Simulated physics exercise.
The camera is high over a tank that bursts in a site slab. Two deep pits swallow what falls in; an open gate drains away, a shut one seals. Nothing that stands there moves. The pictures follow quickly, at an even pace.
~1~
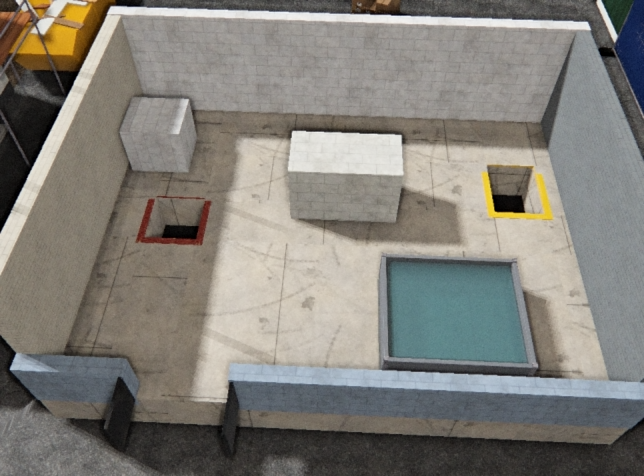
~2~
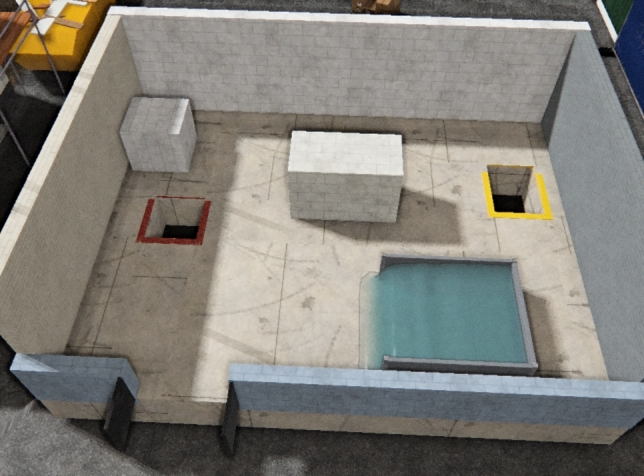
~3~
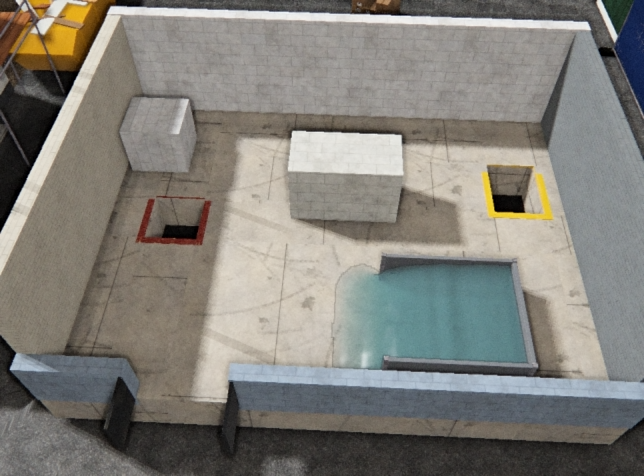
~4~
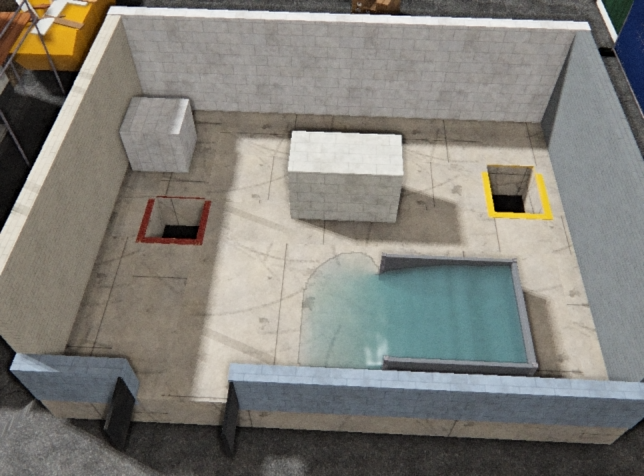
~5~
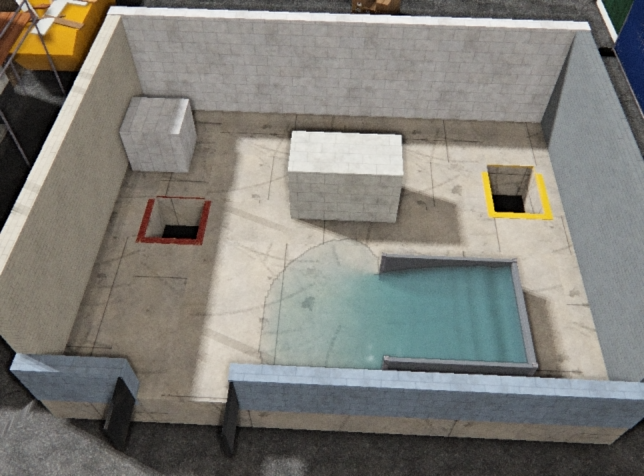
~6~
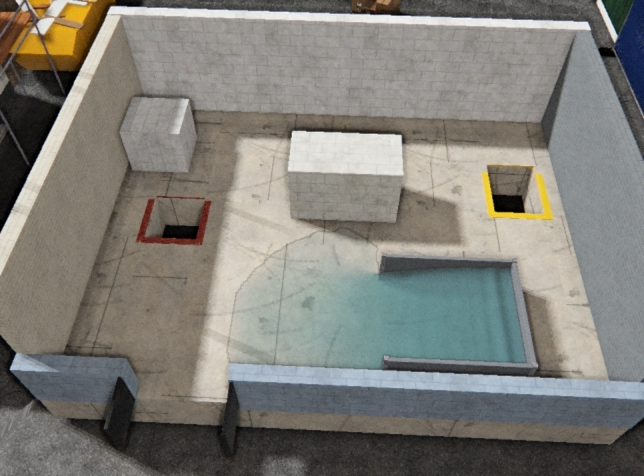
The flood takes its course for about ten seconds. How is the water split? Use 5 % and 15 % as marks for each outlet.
One by one: The gate takes more than 15 %; the red pit takes more than 15 %; the yellow pit takes less than 5 %.
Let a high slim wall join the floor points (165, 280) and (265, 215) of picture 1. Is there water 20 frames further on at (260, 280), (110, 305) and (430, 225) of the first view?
In turn: Wet, covered, dry.
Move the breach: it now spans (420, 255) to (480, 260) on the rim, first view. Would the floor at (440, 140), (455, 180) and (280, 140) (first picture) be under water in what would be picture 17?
In that order: Flooded, under water, clear.
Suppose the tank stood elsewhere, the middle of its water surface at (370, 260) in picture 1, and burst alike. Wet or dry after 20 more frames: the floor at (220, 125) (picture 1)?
Verdict: Wet.
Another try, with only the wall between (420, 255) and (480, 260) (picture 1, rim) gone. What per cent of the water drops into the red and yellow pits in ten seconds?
Roughly, in per cent: Red 6, yellow 35.
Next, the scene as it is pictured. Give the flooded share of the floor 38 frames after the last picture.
Some 50 per cent.
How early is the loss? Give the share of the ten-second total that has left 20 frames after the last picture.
I make it 25 per cent.
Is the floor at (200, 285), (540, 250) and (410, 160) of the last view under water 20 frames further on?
In that order: Covered, not flooded, clear.
A moment on, water covers 30 % of the floor; the gate 0 %, the red pit 0 %, the yellow pit 0 %.
Next, water covers 40 % of the floor; the gate 2 %, the red pit 2 %, the yellow pit 0 %.
Then, water covers 45 % of the floor; the gate 5 %, the red pit 8 %, the yellow pit 0 %.
Later, water covers 50 % of the floor; the gate 10 %, the red pit 25 %, the yellow pit 0 %.
In the end, water covers 60 % of the floor; the gate 17 %, the red pit 36 %, the yellow pit 0 %.
